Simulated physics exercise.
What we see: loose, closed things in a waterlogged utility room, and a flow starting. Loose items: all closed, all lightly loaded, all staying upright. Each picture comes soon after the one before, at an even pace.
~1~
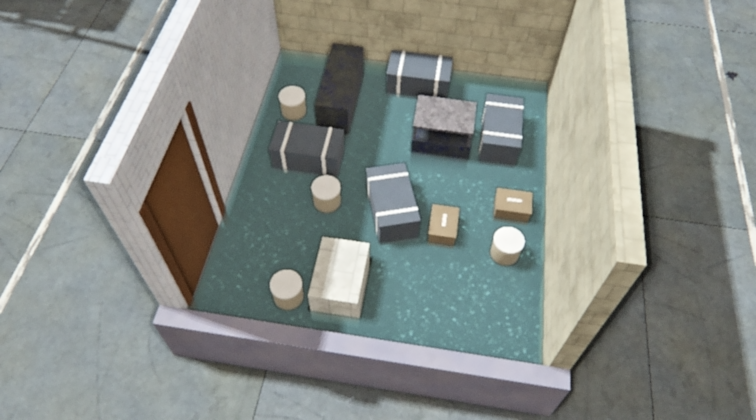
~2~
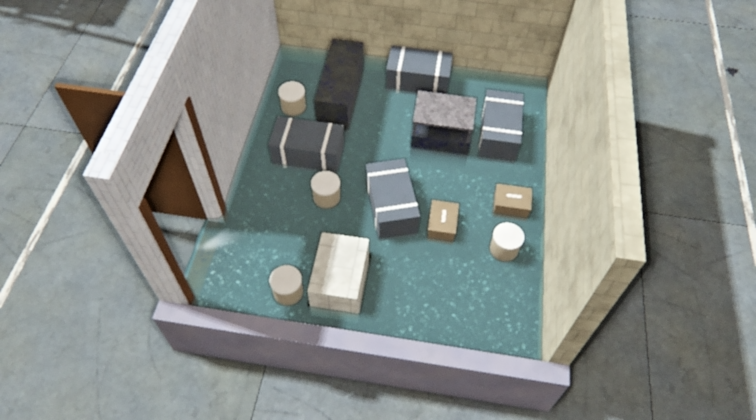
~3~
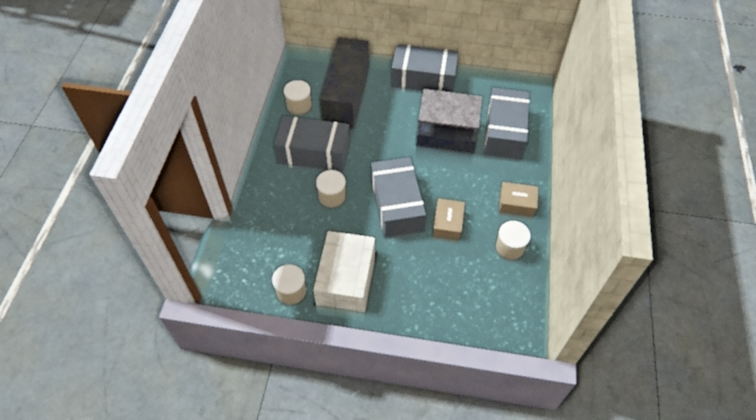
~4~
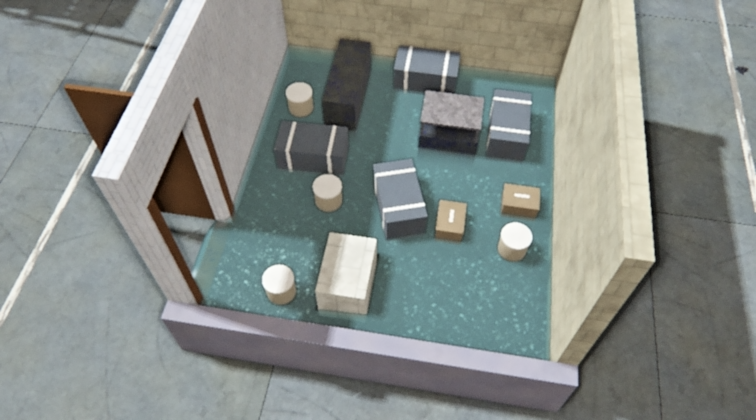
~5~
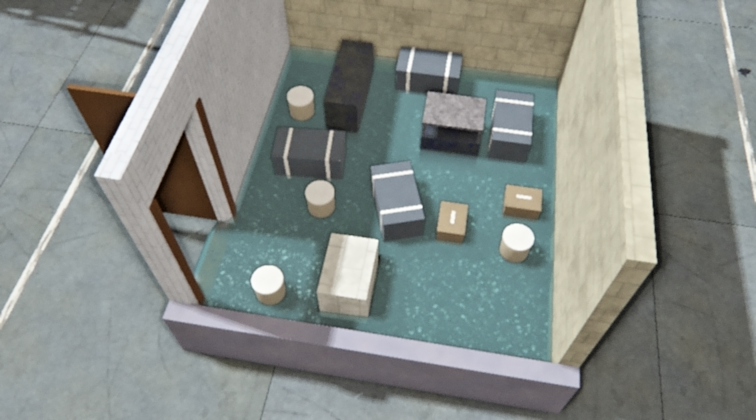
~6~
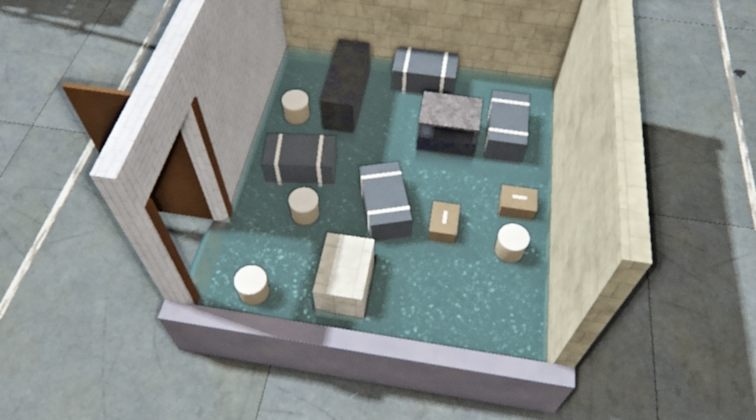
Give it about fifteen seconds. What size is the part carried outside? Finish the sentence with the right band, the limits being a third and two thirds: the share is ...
The share is from a third to two thirds.
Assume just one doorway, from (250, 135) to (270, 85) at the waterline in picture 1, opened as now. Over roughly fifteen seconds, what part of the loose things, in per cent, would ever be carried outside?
I reckon close to 40 per cent.
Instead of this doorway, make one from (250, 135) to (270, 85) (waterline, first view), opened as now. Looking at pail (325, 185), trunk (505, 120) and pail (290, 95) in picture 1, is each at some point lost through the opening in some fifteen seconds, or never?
Result, in listed order: Exited / retained / exited.
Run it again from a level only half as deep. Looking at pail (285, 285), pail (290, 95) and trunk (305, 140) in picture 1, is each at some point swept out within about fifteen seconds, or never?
Sequence: Removed / not removed / removed.
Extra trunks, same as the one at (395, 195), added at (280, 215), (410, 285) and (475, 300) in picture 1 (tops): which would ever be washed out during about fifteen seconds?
Note - in order: Out of the scene / retained / retained.
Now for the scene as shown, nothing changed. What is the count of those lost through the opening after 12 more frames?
The number comes out at 3.
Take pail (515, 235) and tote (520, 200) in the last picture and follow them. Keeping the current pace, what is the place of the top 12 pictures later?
Near (488, 247) and (492, 215).
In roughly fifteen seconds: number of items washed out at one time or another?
I make it 6.
A moment on, 0 of 10 are out; 10 afloat.
Next, 3 of 10 are out; 7 afloat.
Later, 5 of 10 are out; 5 afloat.
In the end, 6 of 10 are out; 4 afloat.
